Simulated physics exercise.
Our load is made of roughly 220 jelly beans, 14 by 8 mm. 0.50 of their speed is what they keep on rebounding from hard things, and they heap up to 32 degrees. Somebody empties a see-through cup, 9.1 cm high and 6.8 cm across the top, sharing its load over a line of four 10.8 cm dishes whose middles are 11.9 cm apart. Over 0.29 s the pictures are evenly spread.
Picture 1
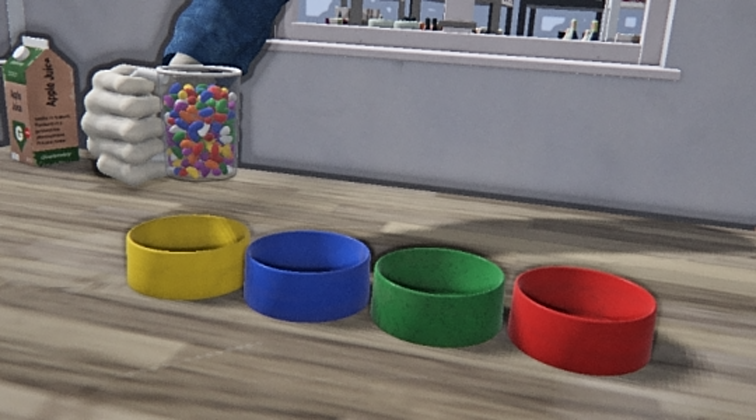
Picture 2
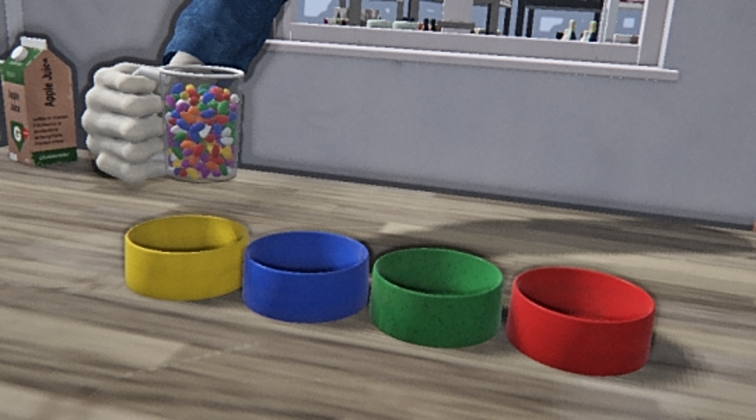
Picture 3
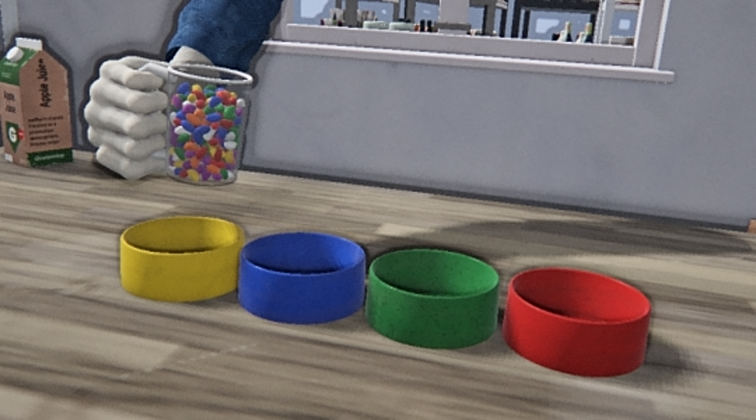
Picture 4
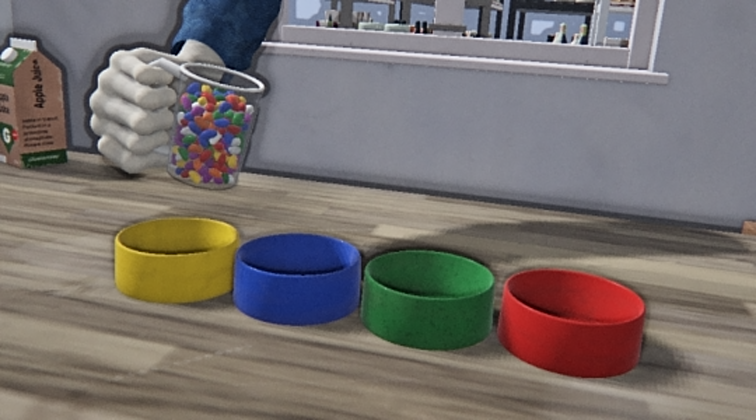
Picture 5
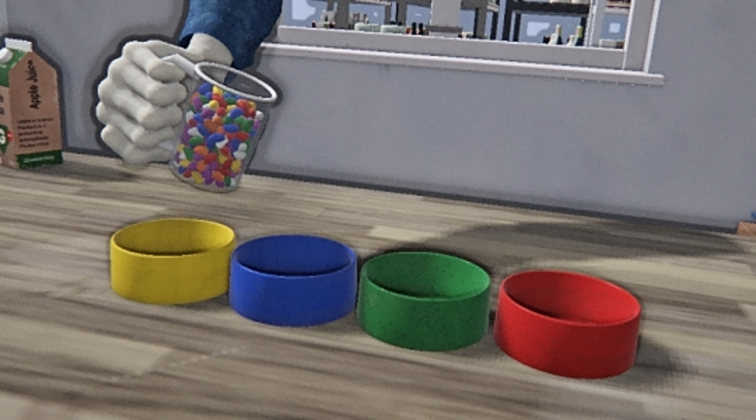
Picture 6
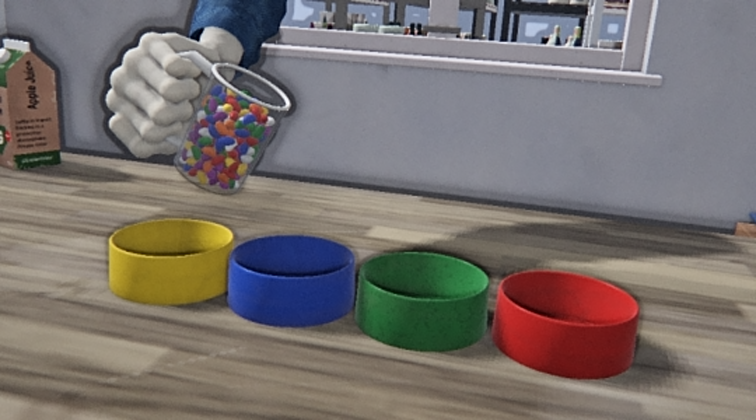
We see a white-gloved hand holding a clear cup of colourful jelly beans behind a row of yellow, blue, green and red dishes; the hand gradually tilts the cup to the right, shifting it slightly rightward as it leans.
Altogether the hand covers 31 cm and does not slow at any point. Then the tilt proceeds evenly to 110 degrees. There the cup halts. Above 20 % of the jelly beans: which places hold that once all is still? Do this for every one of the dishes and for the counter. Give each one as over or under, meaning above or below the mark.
Red dish: Over, blue dish: Under, green dish: Over, yellow dish: Under, counter: Under.
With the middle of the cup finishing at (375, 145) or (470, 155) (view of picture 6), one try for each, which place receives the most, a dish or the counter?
Try 1 - green; try 2 - red.
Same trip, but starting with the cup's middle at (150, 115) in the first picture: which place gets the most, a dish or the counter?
Largest amount ends at green.
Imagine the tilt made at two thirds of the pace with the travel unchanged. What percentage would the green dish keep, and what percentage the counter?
That gives green 0 with 10 for the counter.
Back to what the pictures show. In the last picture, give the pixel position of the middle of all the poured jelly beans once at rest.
Estimated resting centre: Around (547, 329).
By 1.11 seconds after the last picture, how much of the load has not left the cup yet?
That would be some 25 per cent.
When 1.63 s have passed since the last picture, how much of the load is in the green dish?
About 30 per cent by then.
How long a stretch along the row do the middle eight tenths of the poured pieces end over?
That stretch comes to around 15 cm.
Then, 0.67 s after the last picture, tilt 106 degrees; cup holds 90 %, green 5 %.
Then, 1.11 s after the last picture, tilt 110 degrees; cup holds 25 %, red 30 %, green 30 %.
Then, 1.63 s after the last picture, tilt 110 degrees; cup holds 0 %, red 55 %, green 30 %.
In the end, red 55 %, blue 0 %, green 30 %, yellow 0 %, counter 10 %.
